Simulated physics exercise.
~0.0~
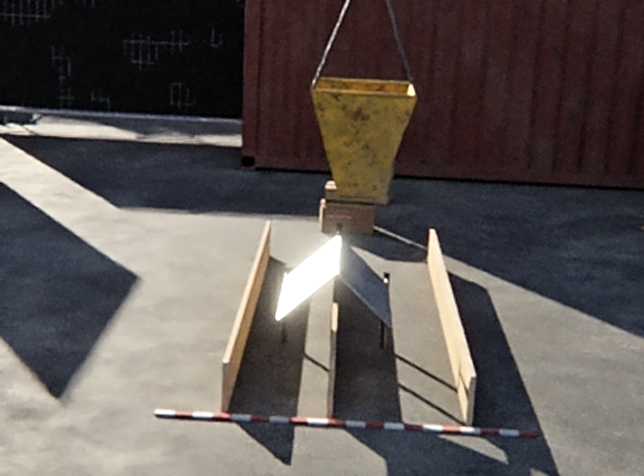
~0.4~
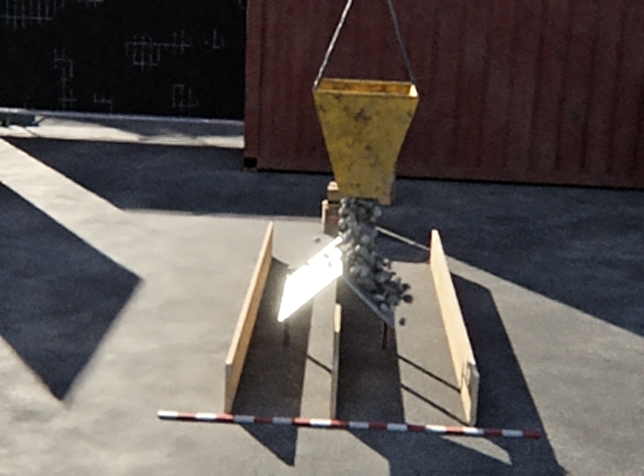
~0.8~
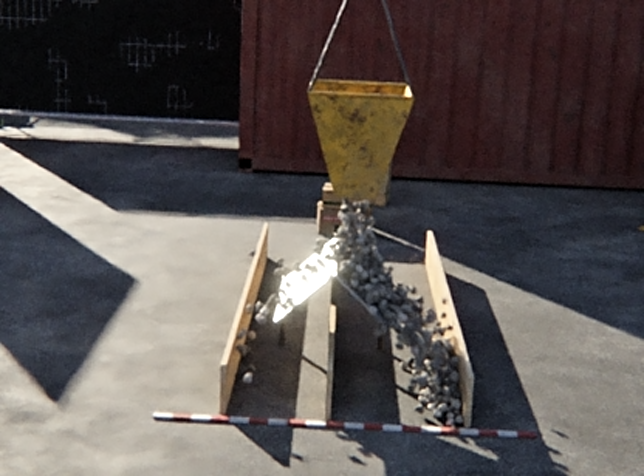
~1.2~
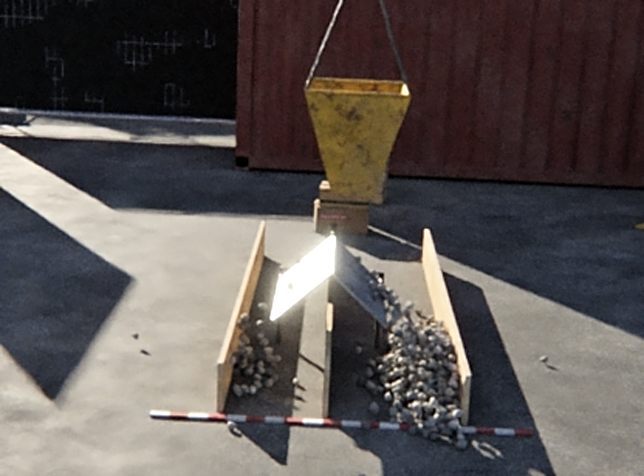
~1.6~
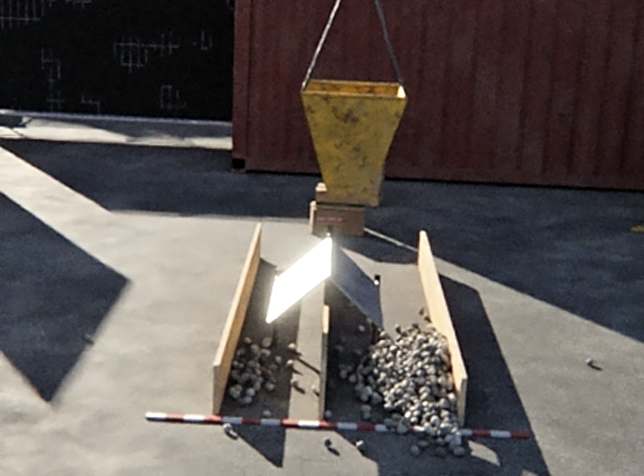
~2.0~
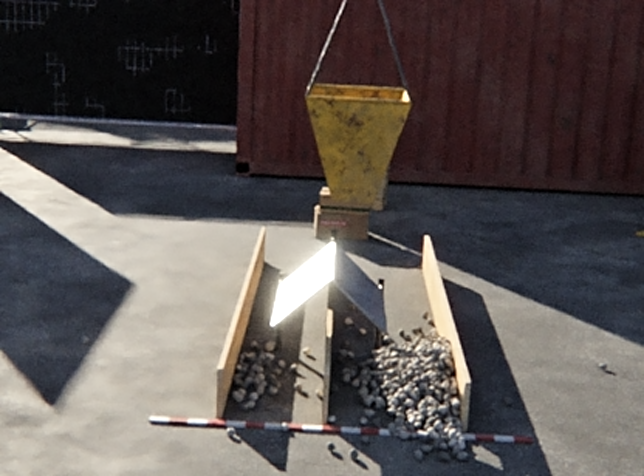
Grey cobbles poured from the bottom of a hanging yellow skip onto a peaked pair of steel slopes and tumbled down both sides between wooden boards, ending with a large heap in the right bay, a small scattering in the left, and a few strays beyond.
